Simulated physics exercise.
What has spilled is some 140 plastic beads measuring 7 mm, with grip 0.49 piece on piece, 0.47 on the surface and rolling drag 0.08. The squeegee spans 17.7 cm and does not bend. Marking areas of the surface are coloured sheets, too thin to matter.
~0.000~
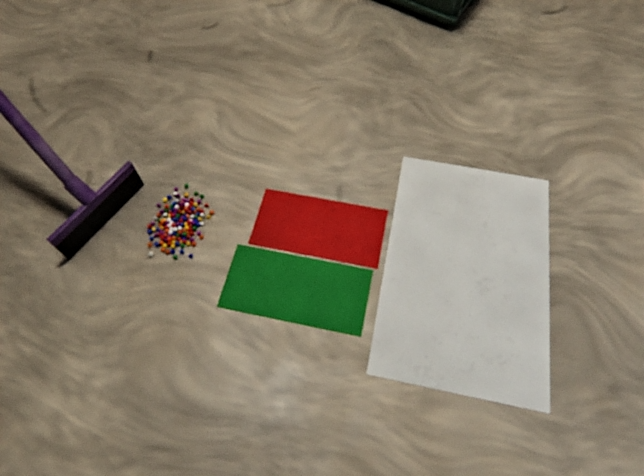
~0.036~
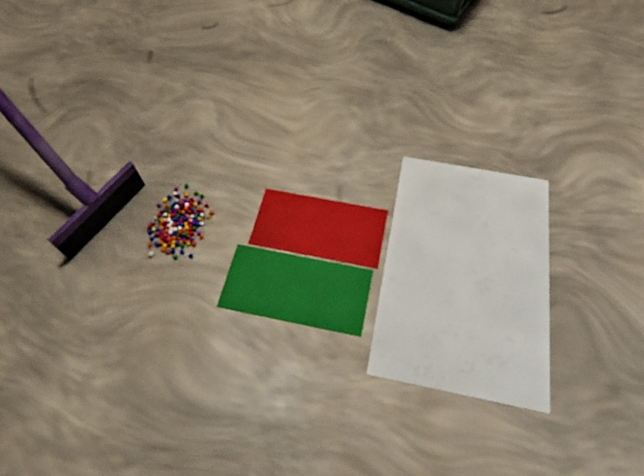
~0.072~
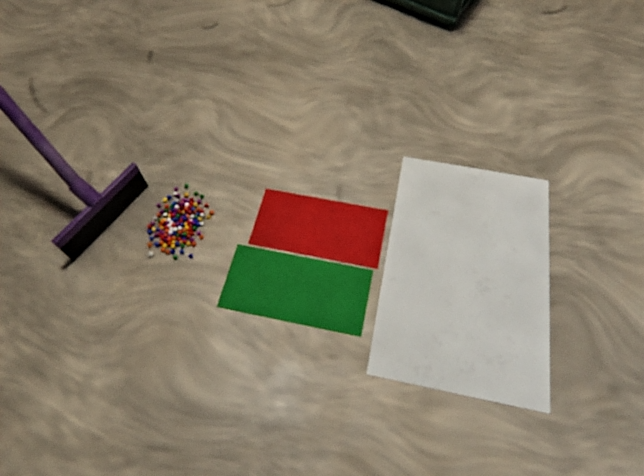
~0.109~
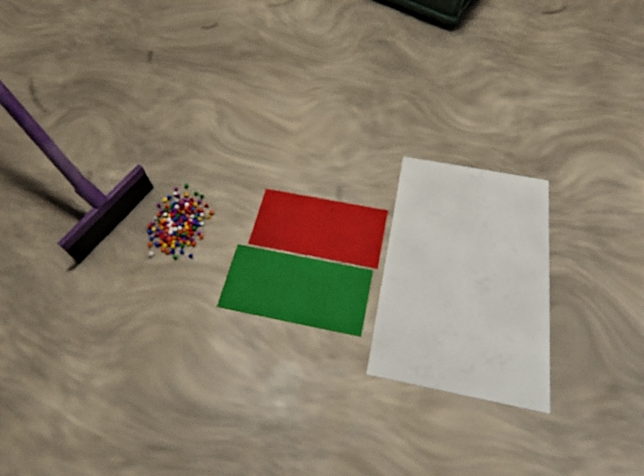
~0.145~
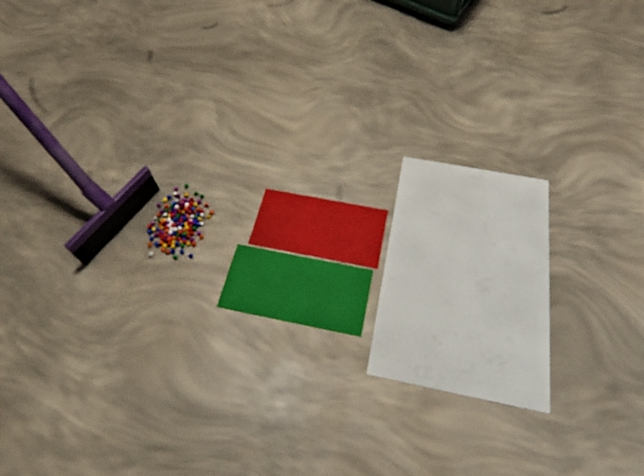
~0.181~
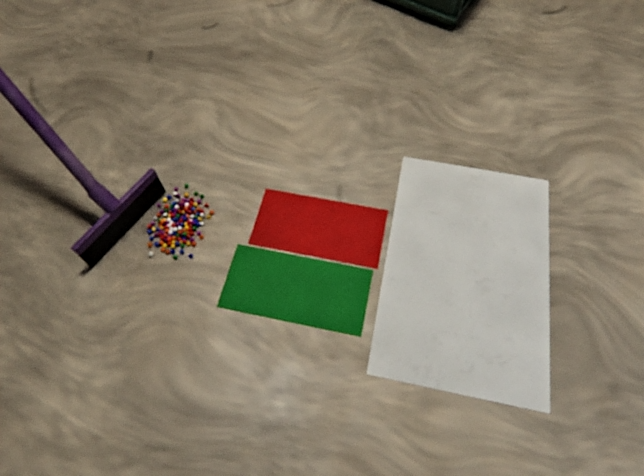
A purple squeegee sliding slowly right towards a small scatter of multicoloured beads, with red, green and white mats lying beyond.
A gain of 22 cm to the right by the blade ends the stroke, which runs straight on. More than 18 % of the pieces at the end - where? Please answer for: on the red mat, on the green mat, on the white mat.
Red mat: More, green mat: More, white mat: Not more.
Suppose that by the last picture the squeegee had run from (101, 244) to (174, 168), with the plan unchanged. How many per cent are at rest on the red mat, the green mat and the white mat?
Final: Red mat = 40%, green mat = 40%, white mat = 0%.
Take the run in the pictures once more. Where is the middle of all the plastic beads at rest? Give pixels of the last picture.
About (253, 255).
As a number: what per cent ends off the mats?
About 20 %.
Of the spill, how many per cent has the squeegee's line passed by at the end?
10 %.
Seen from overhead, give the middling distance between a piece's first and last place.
I'd guess near 16 cm, give or take.
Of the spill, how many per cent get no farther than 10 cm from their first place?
Near 10 in a hundred.
After 0.46 s, squeegee 13 cm from its start, spill 14 cm wide; off the mats 100 %.
After 0.74 s, squeegee 22 cm from its start, spill 18 cm wide; green mat 35 %, red mat 25 %, off the mats 40 %.
Then, at 0.98 s, squeegee 22 cm from its start, spill 20 cm wide; green mat 55 %, red mat 25 %, off the mats 20 %.
At rest (1.4 s), green mat 55 %, red mat 25 %, white mat 0 %, off the mats 20 %.
